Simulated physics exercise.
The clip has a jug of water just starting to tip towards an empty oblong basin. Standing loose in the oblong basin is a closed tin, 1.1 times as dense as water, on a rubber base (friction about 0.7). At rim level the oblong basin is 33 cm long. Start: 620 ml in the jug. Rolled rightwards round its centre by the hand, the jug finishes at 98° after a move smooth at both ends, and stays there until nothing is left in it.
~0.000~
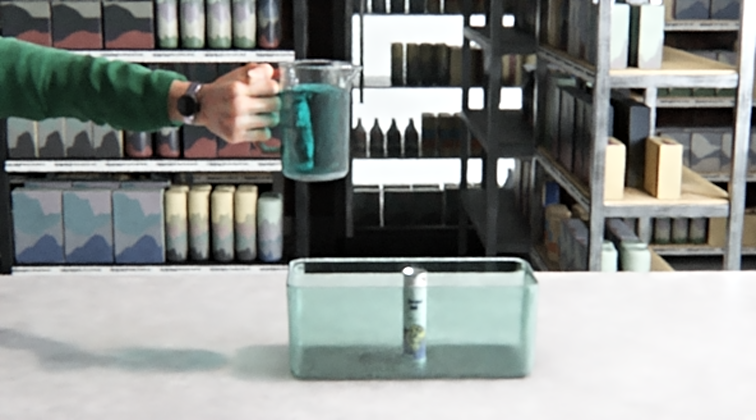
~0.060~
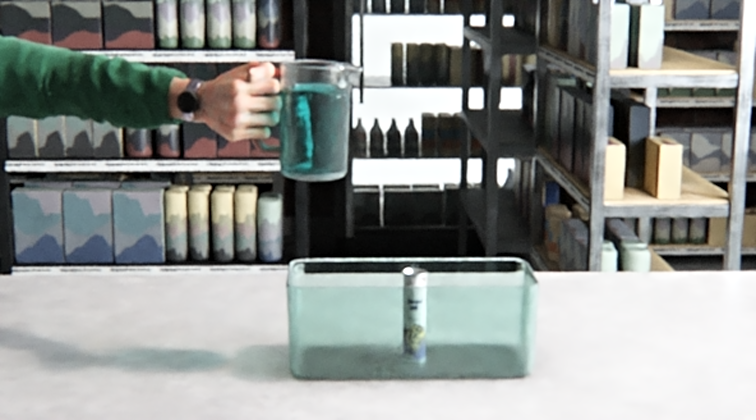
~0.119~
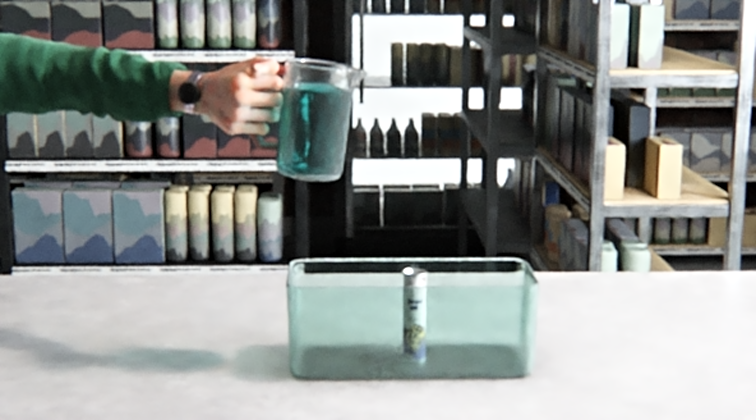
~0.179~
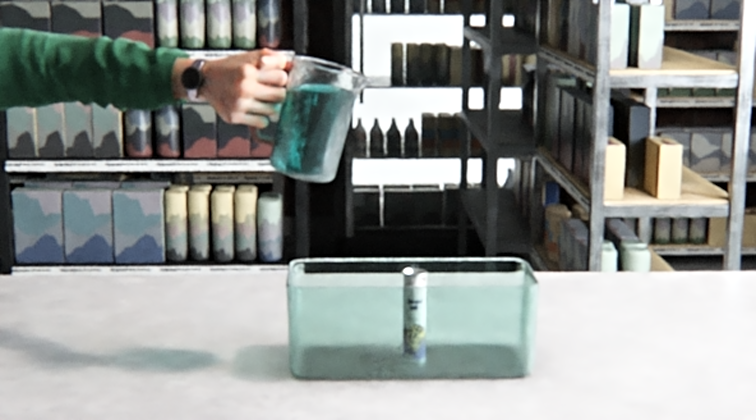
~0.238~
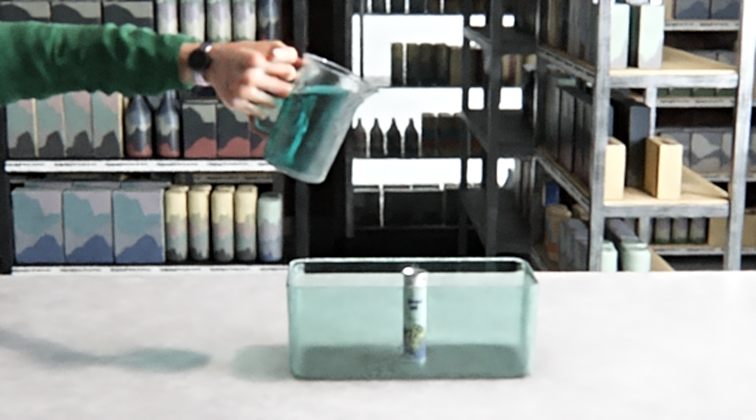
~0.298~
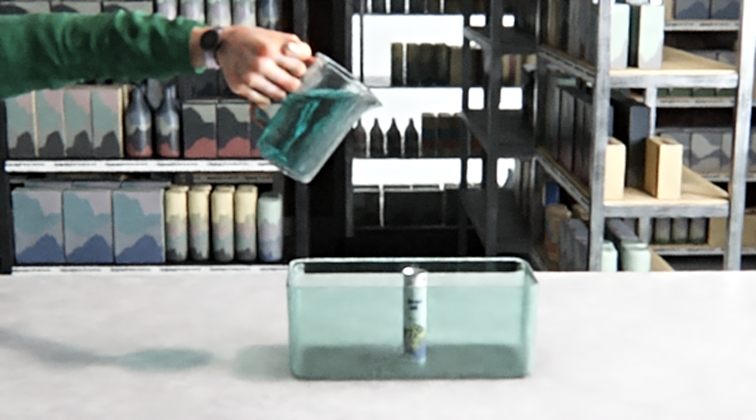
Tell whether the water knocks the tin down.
The water does not knock it down.
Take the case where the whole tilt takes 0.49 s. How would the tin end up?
After the tilt, the tin is still standing.
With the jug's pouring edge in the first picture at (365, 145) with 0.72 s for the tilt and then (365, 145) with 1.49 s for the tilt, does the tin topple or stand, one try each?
The tin overturns the first time and overturns the second time.
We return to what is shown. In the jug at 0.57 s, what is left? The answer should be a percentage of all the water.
At that time about 74 in a hundred parts are still held.
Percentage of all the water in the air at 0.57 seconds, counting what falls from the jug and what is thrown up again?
About 22 per cent.
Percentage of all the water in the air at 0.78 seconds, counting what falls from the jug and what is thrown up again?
Something like 30 per cent is in the air then.
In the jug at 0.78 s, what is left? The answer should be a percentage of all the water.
Roughly 34 per cent.
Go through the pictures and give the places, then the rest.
It leans 0°; its right rim is at (363, 66); the water meets the walls at (282, 88) and (347, 88); the oblong basin's rim runs from (289, 275) to (532, 273); the tin's top is at (415, 276), in the first frame.
It leans 2°; its right rim is at (365, 67); the water meets the walls at (282, 88) and (348, 89), in the second frame.
It leans 6°; its right rim is at (369, 72); the water meets the walls at (285, 88) and (350, 90), in the third frame.
It leans 14°; its right rim is at (375, 80); the water meets the walls at (287, 91) and (355, 91), in the fourth frame.
It leans 24°; its right rim is at (380, 91); the water meets the walls at (285, 103) and (363, 93), in the fifth frame.
It leans 36°; its right rim is at (385, 105); the water meets the walls at (279, 112) and (376, 99), in the sixth frame.
By 0.57 s the tilt is 89° and 75 per cent is still to pour; the tin stands where it began.
By 0.78 s the tilt is 98° and 35 per cent is still to pour; the tin stands where it began.
By 0.99 s the tilt is 98° and 11 per cent is still to pour; the tin stands where it began.
By 1.22 s the tilt is 98° and 3 per cent is still to pour; the tin stands where it began.
At rest the tin stands where it began.
